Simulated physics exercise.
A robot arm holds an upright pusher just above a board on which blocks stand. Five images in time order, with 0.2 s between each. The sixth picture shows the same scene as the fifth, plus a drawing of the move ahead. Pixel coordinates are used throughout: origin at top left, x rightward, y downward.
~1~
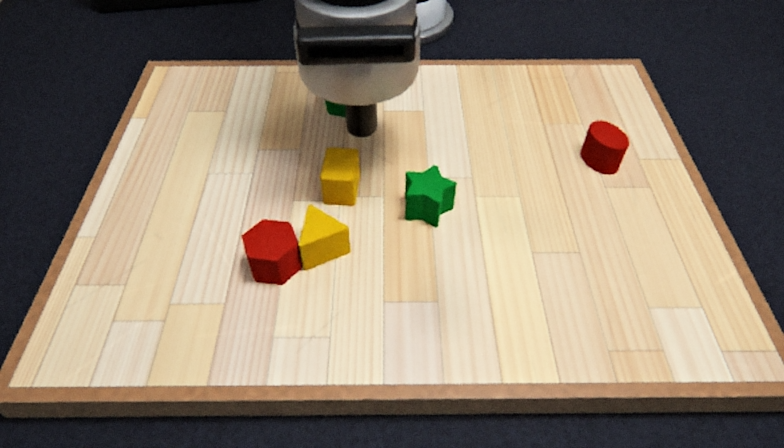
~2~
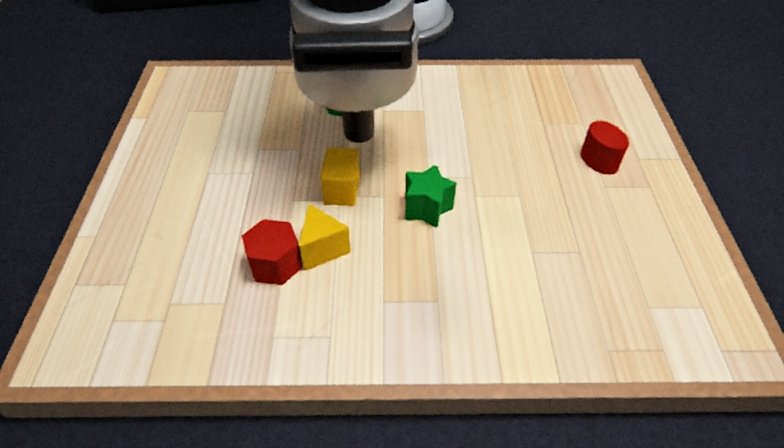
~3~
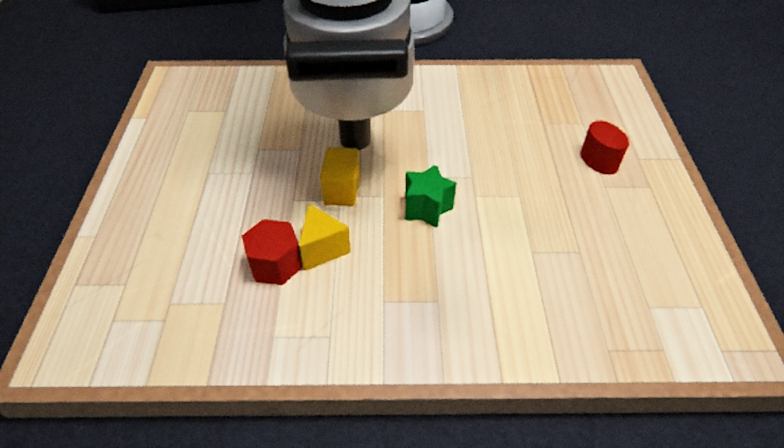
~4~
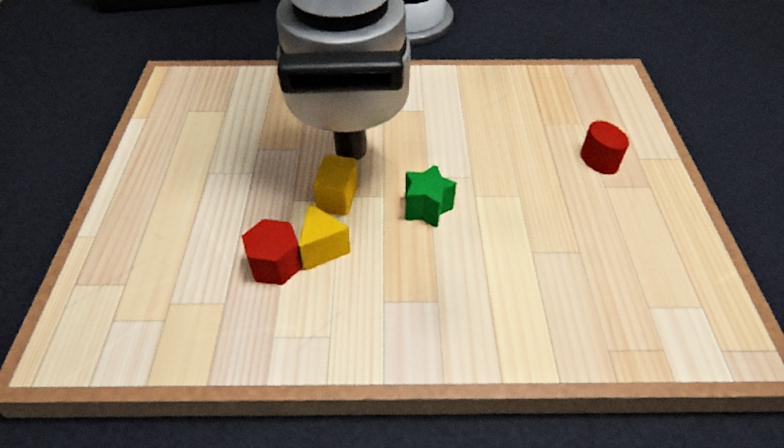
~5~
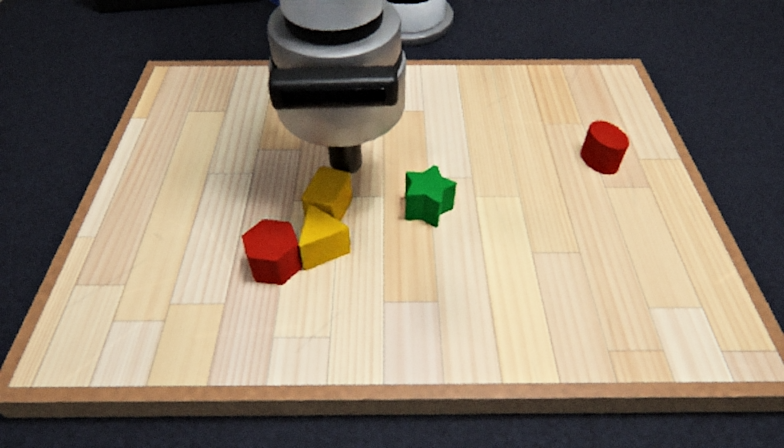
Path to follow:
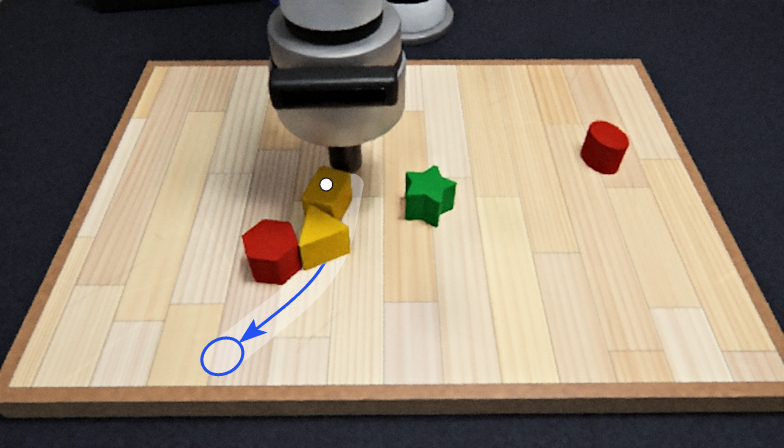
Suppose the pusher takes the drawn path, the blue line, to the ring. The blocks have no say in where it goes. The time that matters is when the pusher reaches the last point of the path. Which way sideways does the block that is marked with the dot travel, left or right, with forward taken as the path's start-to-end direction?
So, looking from the first point of the path to the last, the block that is marked with the dot moves rightwards.
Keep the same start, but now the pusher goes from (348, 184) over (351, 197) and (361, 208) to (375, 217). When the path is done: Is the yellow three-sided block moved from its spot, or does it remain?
That block will leave its spot.
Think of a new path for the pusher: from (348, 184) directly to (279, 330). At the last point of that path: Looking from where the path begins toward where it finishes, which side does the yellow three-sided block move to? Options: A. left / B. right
Option A.
The drawn path runs from (348, 184) by way of (335, 240) and (293, 299) to (222, 356); the dot is on the yellow rectangle.
On the path given first. One third of the way, pusher (332, 222); red hexagonal block (241, 258), turned 30° clockwise; yellow three-sided block (295, 280), turned 45° anticlockwise; yellow rectangle (298, 241), turned 25° clockwise.
Two thirds of the way, pusher (288, 282); red hexagonal block (182, 277), turned 80° clockwise; yellow three-sided block (288, 309), turned 60° anticlockwise; yellow rectangle (238, 289), turned 55° clockwise.
At the end, pusher (214, 339); red hexagonal block (151, 277), turned 135° clockwise; yellow three-sided block (286, 322), turned 80° anticlockwise; yellow rectangle (159, 327), turned 95° clockwise; green star not moved.
